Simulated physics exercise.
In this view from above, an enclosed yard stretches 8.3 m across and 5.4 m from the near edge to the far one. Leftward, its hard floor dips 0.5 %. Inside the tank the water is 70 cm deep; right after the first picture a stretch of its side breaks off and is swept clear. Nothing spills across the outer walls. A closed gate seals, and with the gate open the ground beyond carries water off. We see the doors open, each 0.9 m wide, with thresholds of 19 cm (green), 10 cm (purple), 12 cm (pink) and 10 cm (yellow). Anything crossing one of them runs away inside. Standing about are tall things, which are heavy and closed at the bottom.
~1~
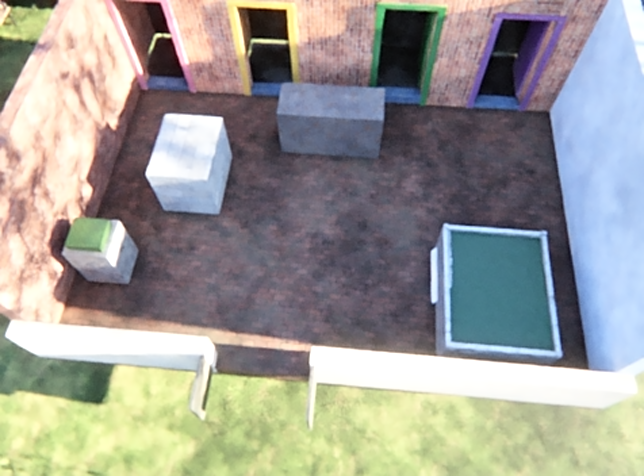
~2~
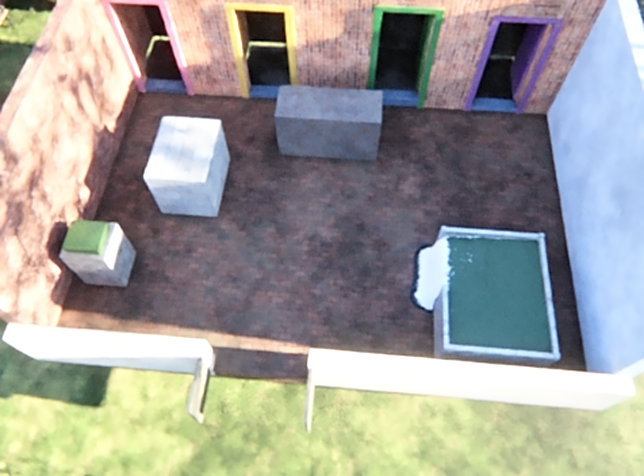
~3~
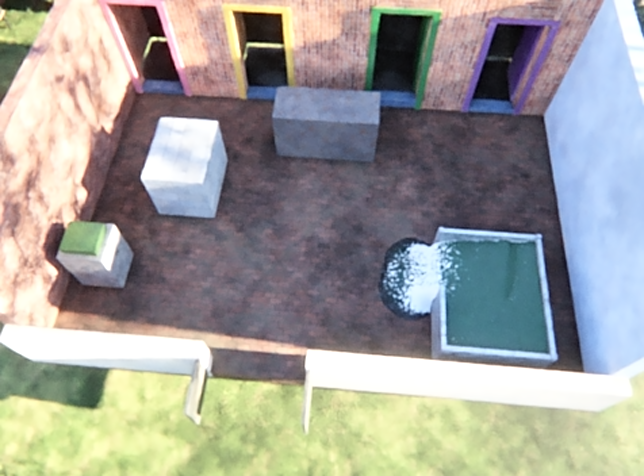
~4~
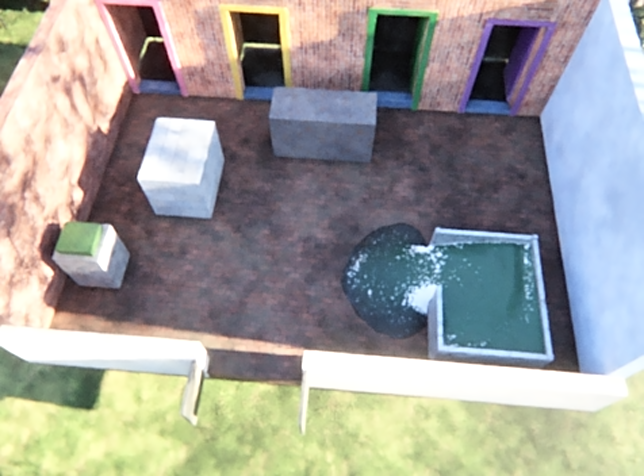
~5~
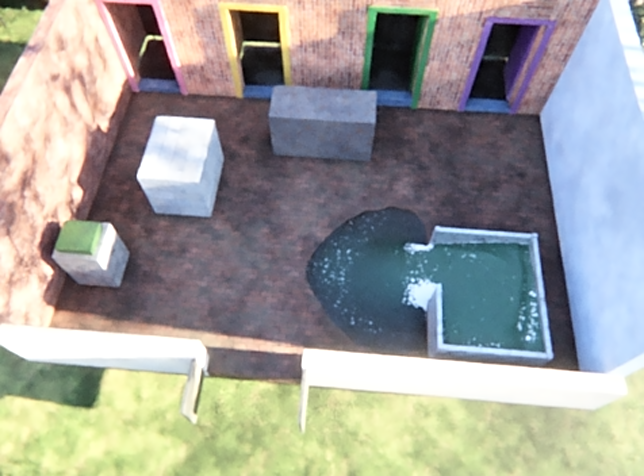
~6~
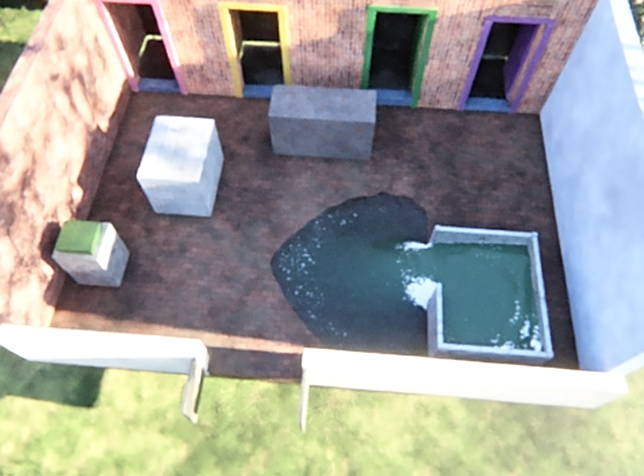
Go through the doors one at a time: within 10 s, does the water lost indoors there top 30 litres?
Green door - no, it does not. Purple door - no, it does not. Pink door - no, it does not. Yellow door - no, it does not.
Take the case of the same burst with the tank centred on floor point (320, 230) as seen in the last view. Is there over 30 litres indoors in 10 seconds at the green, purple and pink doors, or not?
Measured against that limit, green comes out short of it, purple short of it and pink short of it.
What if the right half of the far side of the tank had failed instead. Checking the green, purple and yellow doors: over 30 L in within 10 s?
Here's how it goes: Green falls short, purple exceeds it, yellow falls short.
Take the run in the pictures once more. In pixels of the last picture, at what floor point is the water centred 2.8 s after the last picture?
I'd say somewhere around (294, 253).
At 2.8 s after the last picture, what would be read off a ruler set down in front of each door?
In centimetres, the green door has 2, the purple door 0, the pink door 7 and the yellow door 8.
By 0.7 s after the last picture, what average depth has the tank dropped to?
Roughly 42 centimetres.
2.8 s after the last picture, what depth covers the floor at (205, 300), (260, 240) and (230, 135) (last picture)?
2, 3 and 6 cm.
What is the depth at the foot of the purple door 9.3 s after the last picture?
Depth: Approx. 2.0 cm.
Then, 0.7 s after the last picture water covers 35 % of the floor and is deepest (36 cm) near (424, 276); green door not reached, purple door not reached, pink door not reached, yellow door not reached.
Then, 1.5 s after the last picture water covers 50 % of the floor and is deepest (27 cm) near (232, 159); green door not reached, purple door not reached, pink door not reached, yellow door not reached.
Then, 2.8 s after the last picture water covers 60 % of the floor and is deepest (28 cm) near (70, 269); green door 2 cm at the sill, 0 L in, purple door not reached, pink door 7 cm at the sill, 0 L in, yellow door 8 cm at the sill, 0 L in.
Then, 5.3 s after the last picture water covers 65 % of the floor and is deepest (14 cm) near (139, 153); green door 2 cm at the sill, 0 L in, purple door not reached, pink door 8 cm at the sill, 2 L in, yellow door 4 cm at the sill, 0 L in.
Then, 9.3 s after the last picture water covers 75 % of the floor and is deepest (10 cm) near (95, 198); green door 4 cm at the sill, 0 L in, purple door 2 cm at the sill, 0 L in, pink door 6 cm at the sill, 3 L in, yellow door 7 cm at the sill, 1 L in.
